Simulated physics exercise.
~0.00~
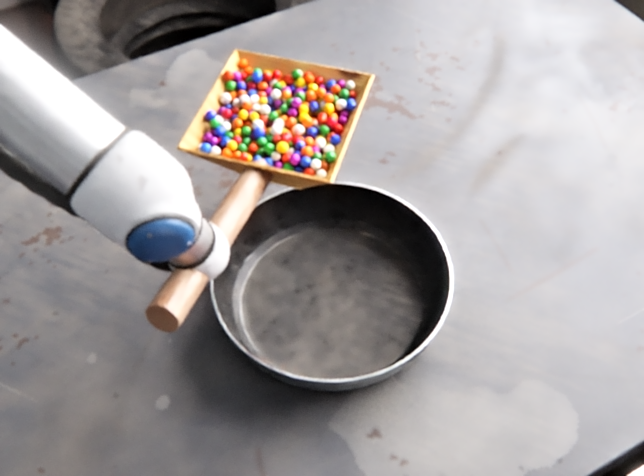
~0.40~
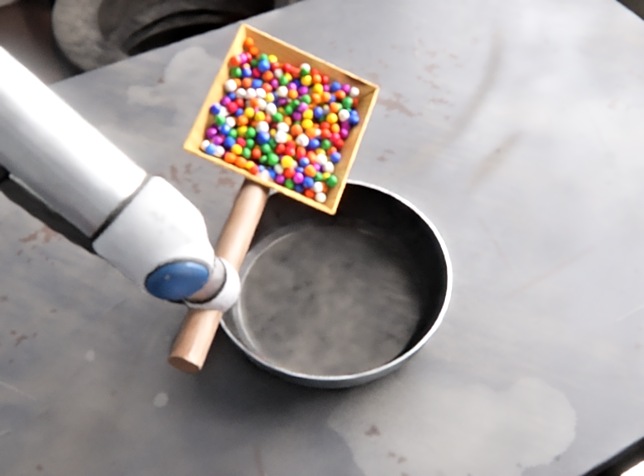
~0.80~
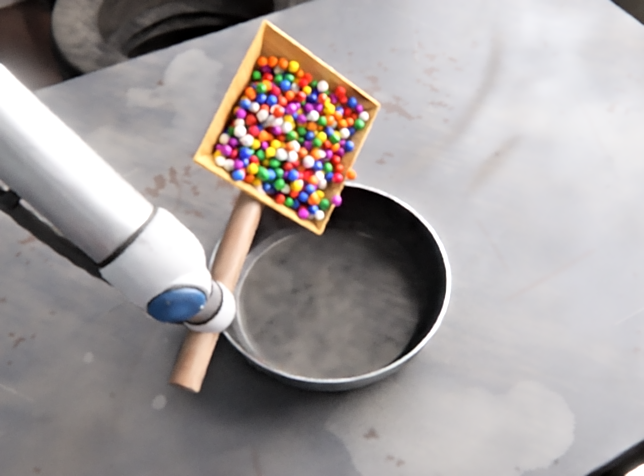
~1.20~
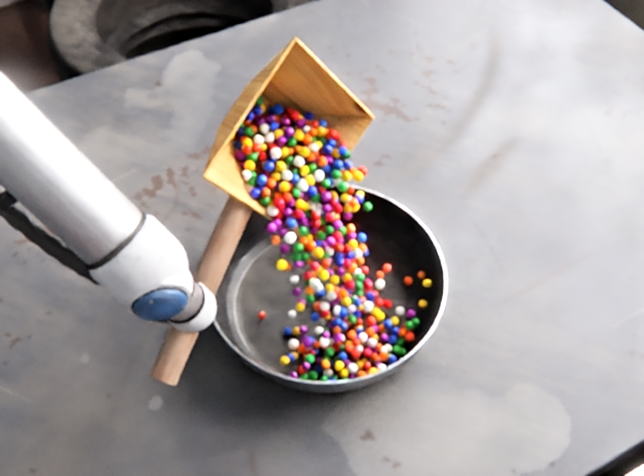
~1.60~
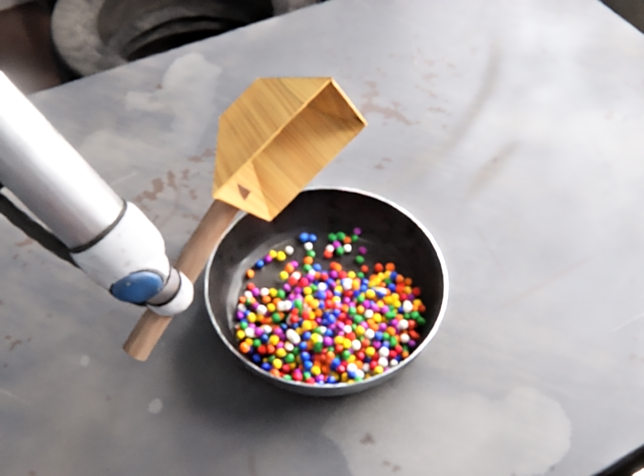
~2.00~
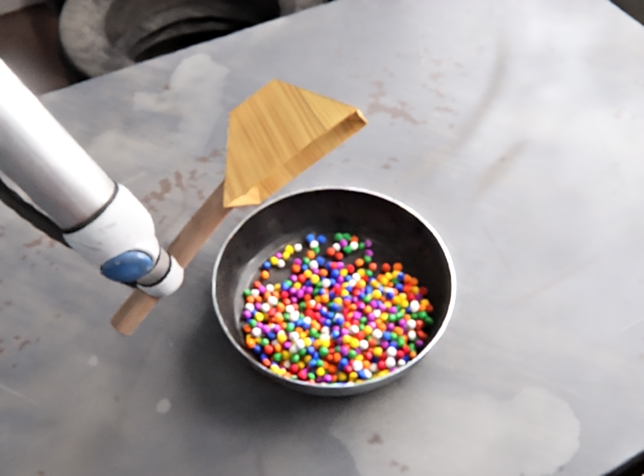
On a worn grey metal table, a white robotic arm holds a square wooden scoop full of multicoloured beads over a dark round pan, tilting it steadily until the beads pour down into the pan, leaving the scoop overturned and empty and the beads spread across the bottom.
